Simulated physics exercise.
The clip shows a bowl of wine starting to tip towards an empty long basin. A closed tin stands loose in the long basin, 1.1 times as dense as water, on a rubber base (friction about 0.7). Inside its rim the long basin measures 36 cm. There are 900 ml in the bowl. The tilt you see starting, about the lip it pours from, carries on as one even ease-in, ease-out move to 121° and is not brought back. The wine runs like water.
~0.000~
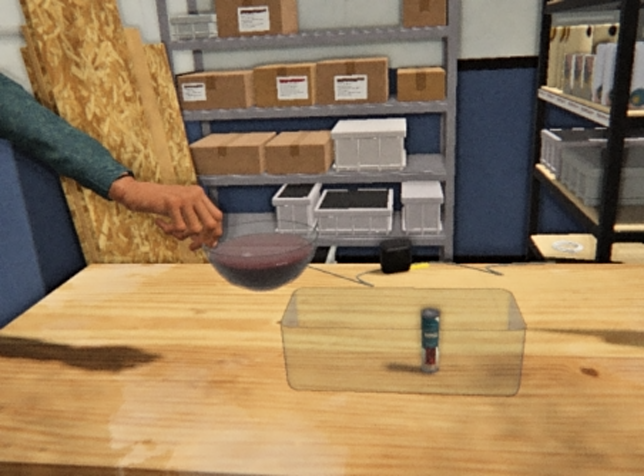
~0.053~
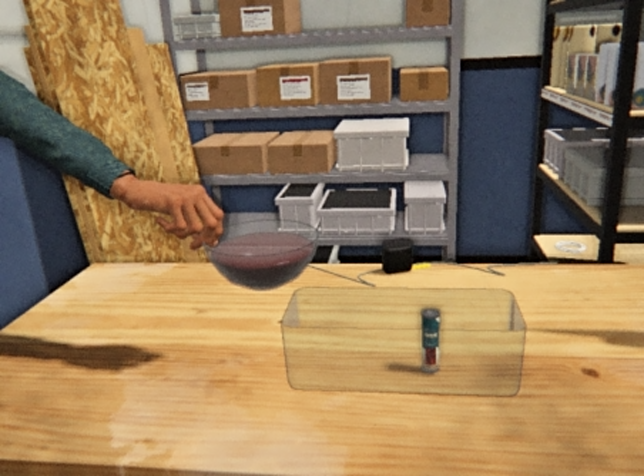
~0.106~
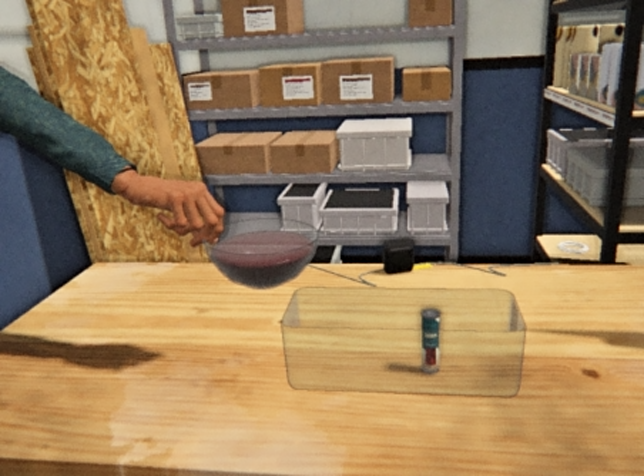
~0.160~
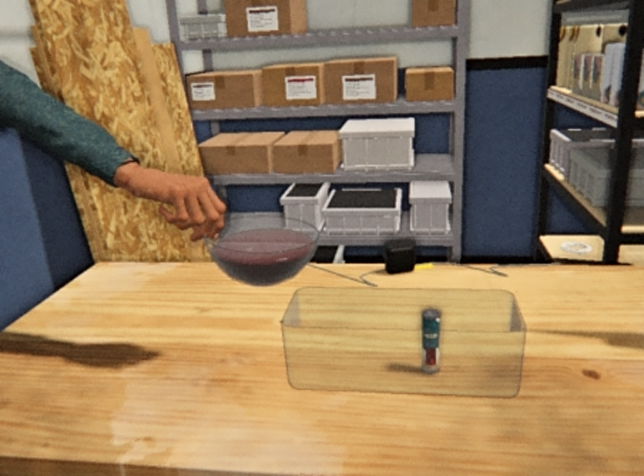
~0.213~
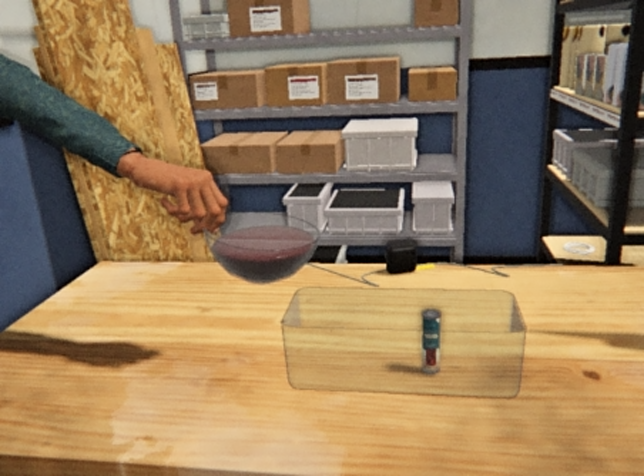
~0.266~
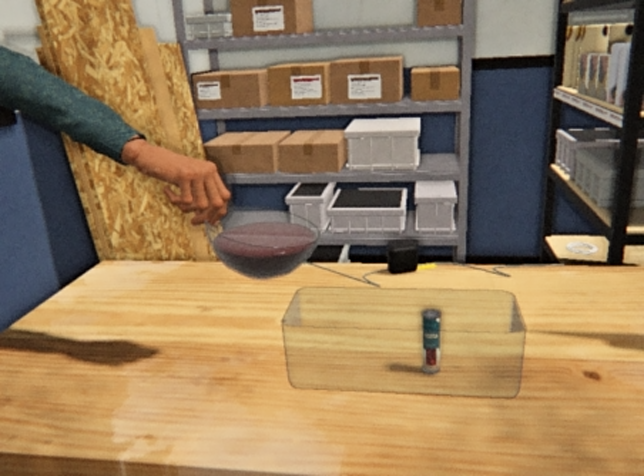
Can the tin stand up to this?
It keeps standing.
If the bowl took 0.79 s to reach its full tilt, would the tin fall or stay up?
The tin goes over.
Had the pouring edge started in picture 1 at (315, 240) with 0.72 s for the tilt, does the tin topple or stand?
Then it topples.
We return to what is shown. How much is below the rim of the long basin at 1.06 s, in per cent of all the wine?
Some 96 per cent.
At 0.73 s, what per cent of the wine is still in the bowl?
Some 38 per cent.
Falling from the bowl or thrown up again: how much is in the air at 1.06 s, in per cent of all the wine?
Some 3 per cent.
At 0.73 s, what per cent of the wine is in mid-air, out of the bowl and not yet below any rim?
About 44 per cent.
Then, 0.73 s in, the tilt is 72° and 38 per cent is still to pour; the tin stands where it began.
Then, 1.06 s in, the tilt is 111° and 0 per cent is still to pour; the tin stands where it began.
Then, 1.42 s in, the tilt is 121° and 0 per cent is still to pour; the tin stands where it began.
Then, 1.80 s in, the tilt is 121° and 0 per cent is still to pour; the tin stands where it began.
Finally, the tin stands where it began.
